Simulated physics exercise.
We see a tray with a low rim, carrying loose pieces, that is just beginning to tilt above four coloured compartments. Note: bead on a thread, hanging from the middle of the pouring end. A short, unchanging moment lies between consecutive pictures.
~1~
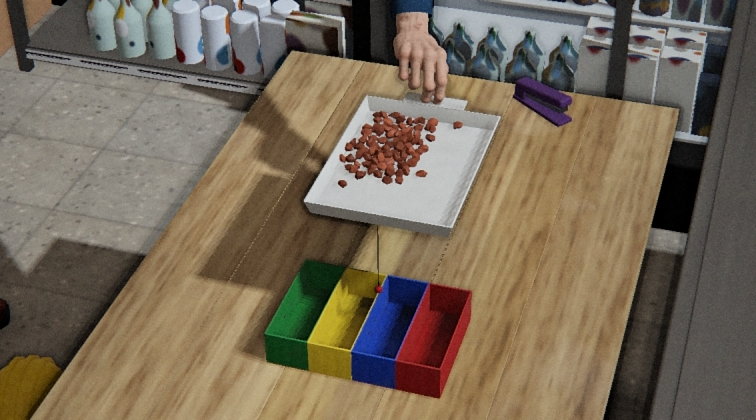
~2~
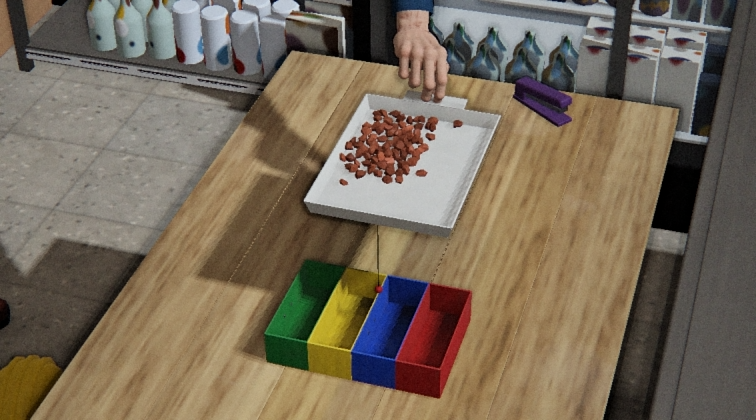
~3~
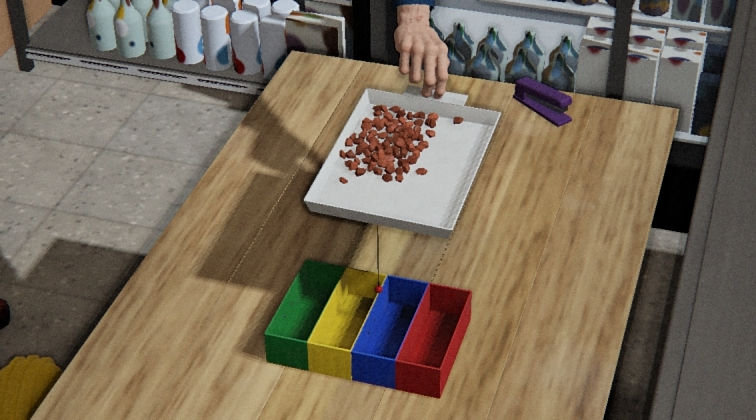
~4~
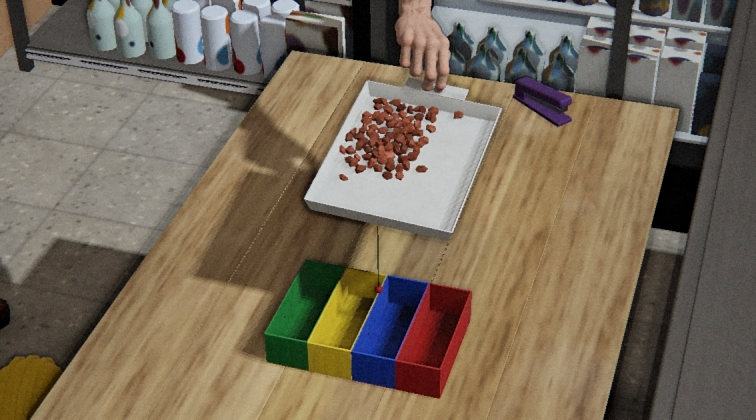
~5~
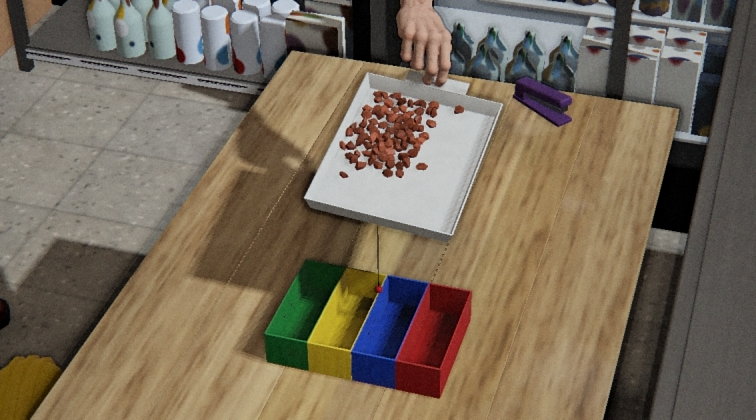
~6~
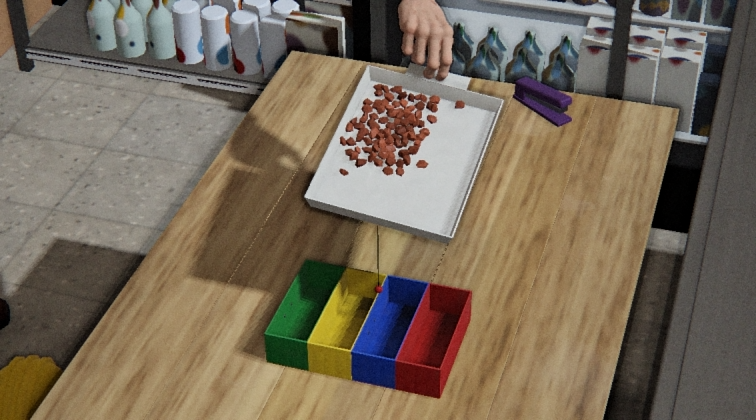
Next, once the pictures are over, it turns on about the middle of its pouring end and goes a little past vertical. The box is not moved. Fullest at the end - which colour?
Red cell.
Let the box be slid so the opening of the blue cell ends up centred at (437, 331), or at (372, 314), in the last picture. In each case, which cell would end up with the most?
Taking the two placings in order, you'd get the cell in blue and then red.
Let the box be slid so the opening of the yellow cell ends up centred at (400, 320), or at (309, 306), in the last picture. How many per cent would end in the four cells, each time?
The first comes to 100 percent and the second to 10 percent.
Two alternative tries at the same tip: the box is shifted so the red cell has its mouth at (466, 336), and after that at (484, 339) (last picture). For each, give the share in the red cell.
In turn 30 and 10 in a hundred.
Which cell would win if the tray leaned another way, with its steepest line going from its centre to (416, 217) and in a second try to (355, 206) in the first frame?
First: Red, second: That green cell.
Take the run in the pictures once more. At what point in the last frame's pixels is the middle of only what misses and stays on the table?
Middle in the last view: Roughly (503, 362).
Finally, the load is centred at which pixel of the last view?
About (440, 341).
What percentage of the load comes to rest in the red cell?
It works out at some 80 %.
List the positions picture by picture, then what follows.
The first picture shows corners of the pouring end (310, 199) and (448, 224), level; middle of the load (390, 145), bits of crushed brick; bead on its thread (379, 289); green cell (287, 349); yellow cell (330, 358); blue cell (374, 367); red cell (418, 376).
The second picture shows corners of the pouring end (310, 199) and (448, 224), level; middle of the load (390, 144).
The third picture shows corners of the pouring end (310, 198) and (448, 226), tipped barely, lowest at the right corner; middle of the load (390, 141).
The fourth picture shows corners of the pouring end (311, 197) and (448, 228), tipped a little, lowest at the right corner; middle of the load (390, 136).
The fifth picture shows corners of the pouring end (311, 196) and (449, 230), tipped a little, lowest at the right corner; middle of the load (390, 131).
The sixth picture shows corners of the pouring end (311, 195) and (449, 233), tipped a little, lowest at the right corner; middle of the load (391, 126); green cell (287, 349); yellow cell (330, 358); blue cell (374, 367); red cell (418, 376).
Just after the last frame, tray tipped steeply; the larger part on the tray; just a few in the red cell; roughly a quarter falling or outside the box.
A moment on, tray tipped right over; roughly a quarter on the tray; roughly half in the red cell; just a few in the blue cell; just a few in the yellow cell; roughly a quarter falling or outside the box.
Further on, tray tipped past a quarter turn; the larger part in the red cell; about a tenth in the blue cell; just a few in the yellow cell; roughly a quarter falling or outside the box.
When it is over, tray tipped past a quarter turn; the larger part in the red cell; about a tenth in the blue cell; just a few in the yellow cell; not one in the green cell; roughly a quarter outside the box.
